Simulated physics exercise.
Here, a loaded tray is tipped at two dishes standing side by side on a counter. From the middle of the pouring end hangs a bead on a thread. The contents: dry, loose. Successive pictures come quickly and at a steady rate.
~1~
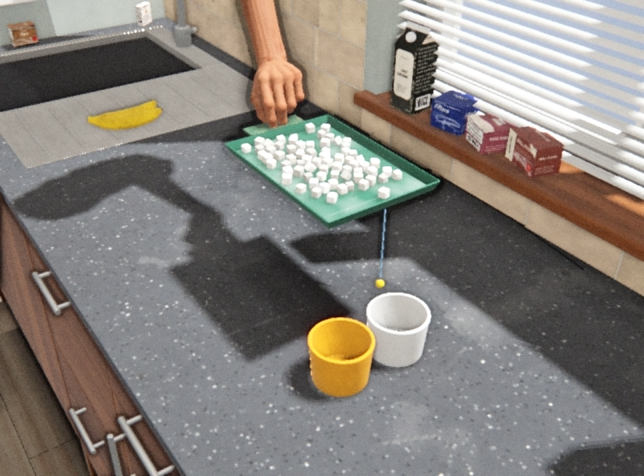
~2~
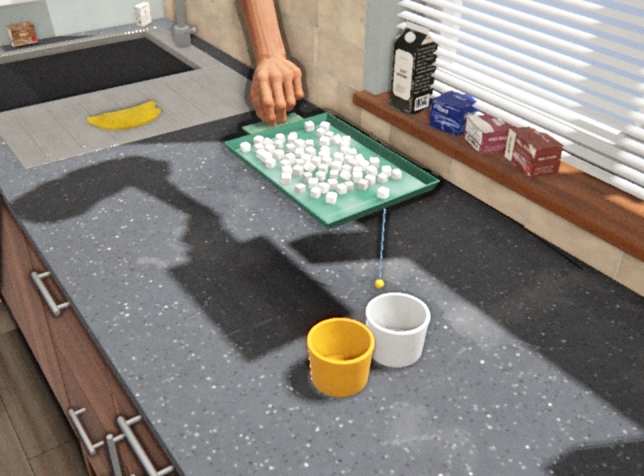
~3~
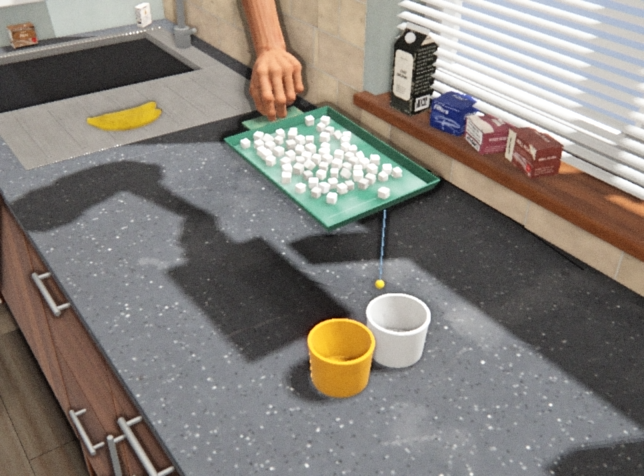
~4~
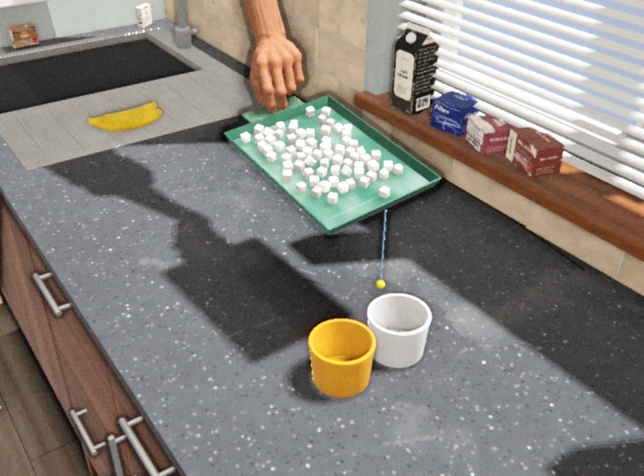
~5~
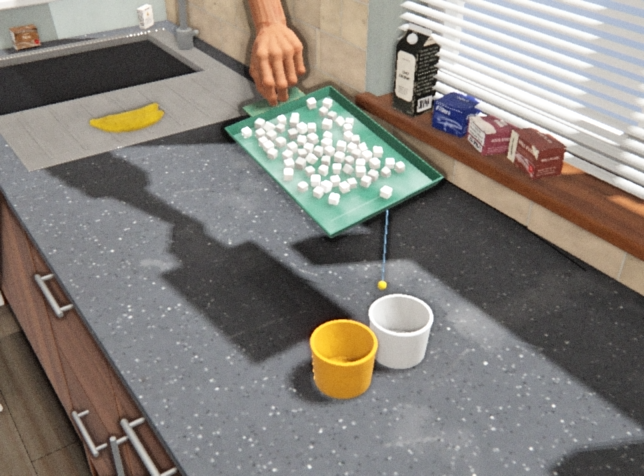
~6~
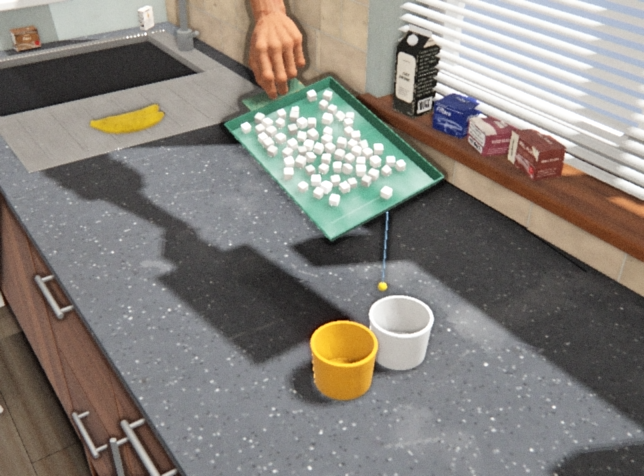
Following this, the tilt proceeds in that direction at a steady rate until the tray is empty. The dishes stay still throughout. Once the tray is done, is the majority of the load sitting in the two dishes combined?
No, only a minority is there.
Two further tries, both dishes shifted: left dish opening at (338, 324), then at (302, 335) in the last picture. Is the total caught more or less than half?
First shift, a majority share; second shift, a majority share.
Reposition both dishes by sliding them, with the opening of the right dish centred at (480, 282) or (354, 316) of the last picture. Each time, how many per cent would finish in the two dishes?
About 0 per cent first, then about 70 per cent.
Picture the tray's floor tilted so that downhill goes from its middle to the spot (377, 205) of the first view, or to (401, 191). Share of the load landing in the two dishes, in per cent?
First case about 70 percent; second case about 10 percent.
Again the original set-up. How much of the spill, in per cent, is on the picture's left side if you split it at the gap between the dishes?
Close to 100 %.
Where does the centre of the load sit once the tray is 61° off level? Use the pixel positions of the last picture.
In the last view, the load is centred close to (332, 213).
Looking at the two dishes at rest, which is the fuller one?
The one that comes out ahead is the leftward one.
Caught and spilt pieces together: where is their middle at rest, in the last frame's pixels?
Close to (322, 358) in the last view.
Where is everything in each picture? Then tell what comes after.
The first picture shows corners of the pouring end (329, 219) and (434, 180), level; middle of the load (327, 163), sugar cubes; left dish (360, 373); right dish (417, 344); bead on its thread (380, 284).
The second picture shows corners of the pouring end (329, 220) and (433, 180), level; middle of the load (327, 162).
The third picture shows corners of the pouring end (329, 222) and (434, 179), tipped barely, lowest at the left corner; middle of the load (327, 159).
The fourth picture shows corners of the pouring end (330, 226) and (435, 177), tipped a little, lowest at the left corner; middle of the load (328, 155).
The fifth picture shows corners of the pouring end (331, 230) and (437, 176), tipped a little, lowest at the left corner; middle of the load (329, 152).
The sixth picture shows corners of the pouring end (331, 234) and (438, 176), tipped clearly, lowest at the left corner; middle of the load (330, 149); left dish (363, 376); right dish (420, 347).
Just after the last frame, tray tipped steeply; the larger part on the tray; just a few in the left dish; just a few outside both; about a tenth in the air.
A moment on, tray tipped right over; roughly a quarter in the left dish; about a tenth in the right dish; roughly two thirds outside both; about a tenth in the air.
Further on, tray tipped past a quarter turn; roughly a quarter in the left dish; about a tenth in the right dish; the larger part outside both.
When it is over, tray tipped past a quarter turn; roughly a quarter in the left dish; about a tenth in the right dish; the larger part outside both.
